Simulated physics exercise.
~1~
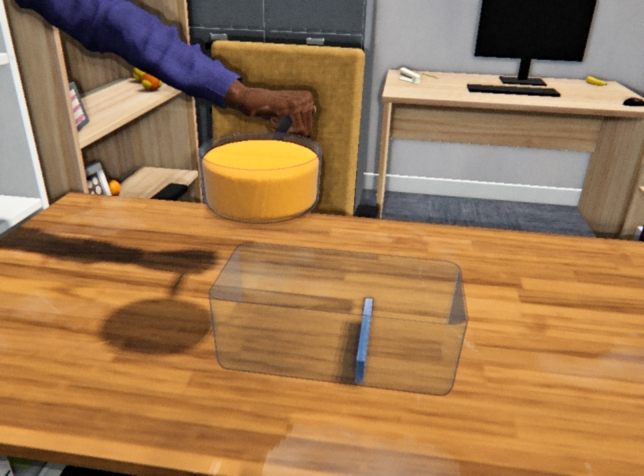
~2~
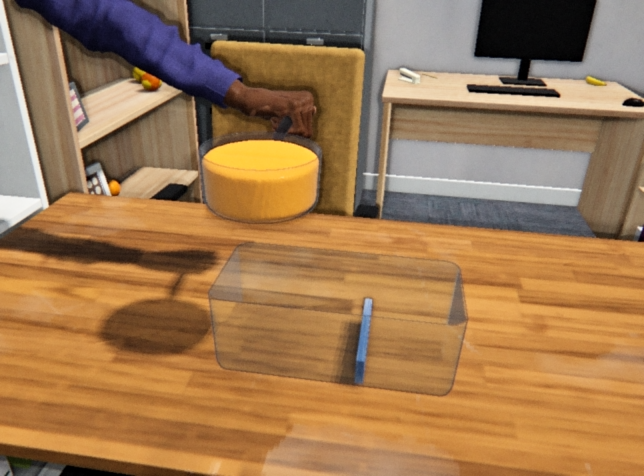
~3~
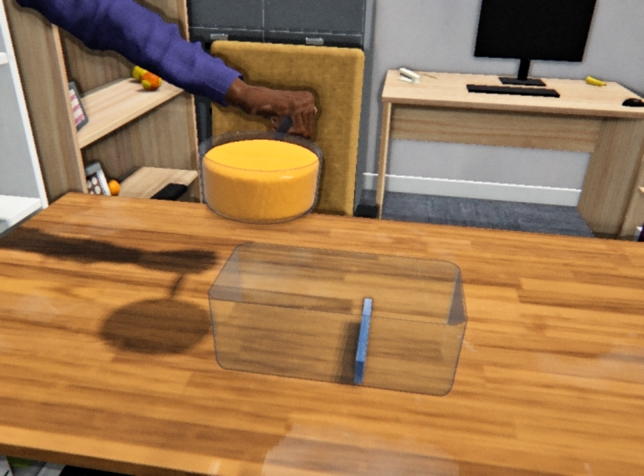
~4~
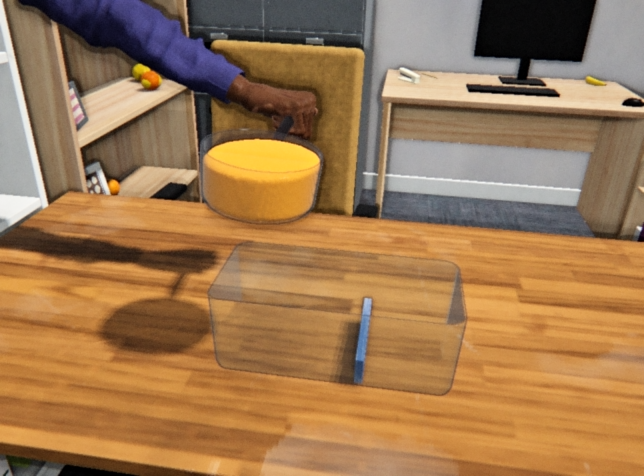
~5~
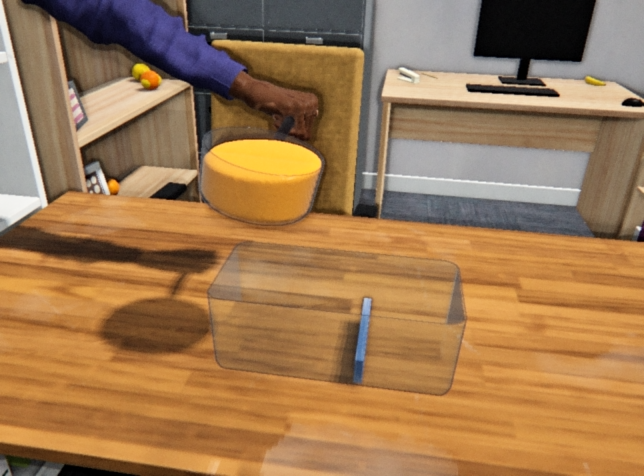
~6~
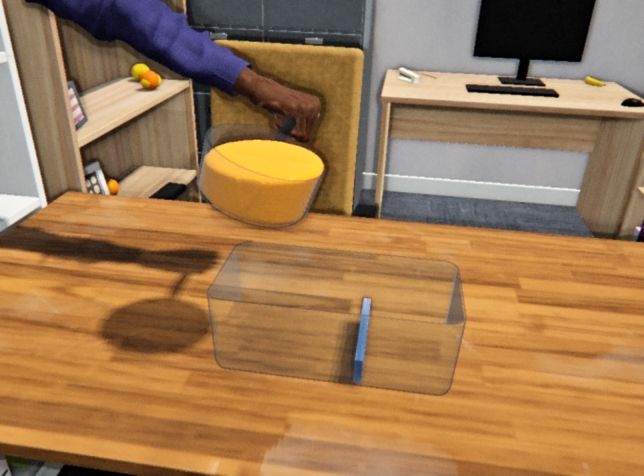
Above the left end of a clear basin with a low blue wall inside, on a wooden table, a hand in a purple sleeve held a clear pan of orange juice and slowly tilted it to the right.
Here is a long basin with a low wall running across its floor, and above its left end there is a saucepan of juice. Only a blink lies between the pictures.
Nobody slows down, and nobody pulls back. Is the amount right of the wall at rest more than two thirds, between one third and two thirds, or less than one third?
It is between one third and two thirds.
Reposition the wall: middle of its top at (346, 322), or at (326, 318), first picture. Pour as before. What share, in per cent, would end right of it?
Roughly 65 % and then 80 %.
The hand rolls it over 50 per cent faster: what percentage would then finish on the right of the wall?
I'd say close to 30 %.
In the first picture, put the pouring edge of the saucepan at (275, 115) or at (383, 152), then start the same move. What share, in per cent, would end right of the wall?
The first start yields 10 per cent, the second 65 per cent.
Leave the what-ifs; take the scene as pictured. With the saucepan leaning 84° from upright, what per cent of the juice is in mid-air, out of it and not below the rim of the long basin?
I'd put it at roughly 40 percent of it.
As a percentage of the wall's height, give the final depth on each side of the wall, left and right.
Left side: Approx. 50 %; right side: Approx. 60 %.
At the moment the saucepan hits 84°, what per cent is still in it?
Near 30 in a hundred still remains.
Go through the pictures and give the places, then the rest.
Tilt 0°; pouring edge (320, 155); surface from (206, 152) to (319, 161); the long basin's rim runs from (224, 268) to (463, 293); the wall's top is at (365, 328), in the first frame.
Tilt 1°; pouring edge (320, 156); surface from (207, 152) to (319, 161), in the second frame.
Tilt 3°; pouring edge (320, 158); surface from (207, 152) to (319, 162), in the third frame.
Tilt 7°; pouring edge (321, 162); surface from (207, 150) to (320, 162), in the fourth frame.
Tilt 11°; pouring edge (322, 167); surface from (209, 151) to (322, 163), in the fifth frame.
Tilt 18°; pouring edge (323, 174); surface from (209, 151) to (324, 169); 1 per cent is over the edge, in the sixth frame.
A moment on, the saucepan is tipped on its side and 31 per cent is still to pour, 9 is left of the wall and 20 right of it.
Next, the saucepan is tipped right over and 2 per cent is still to pour, 50 is left of the wall and 43 right of it.
Then the saucepan is tipped right over and 0 per cent is still to pour, 56 is left of the wall and 42 right of it.
Later the saucepan is tipped right over and 0 per cent is still to pour, 56 is left of the wall and 42 right of it.
Finally, 56 per cent lies left of the wall, 42 right of it and 1 outside.
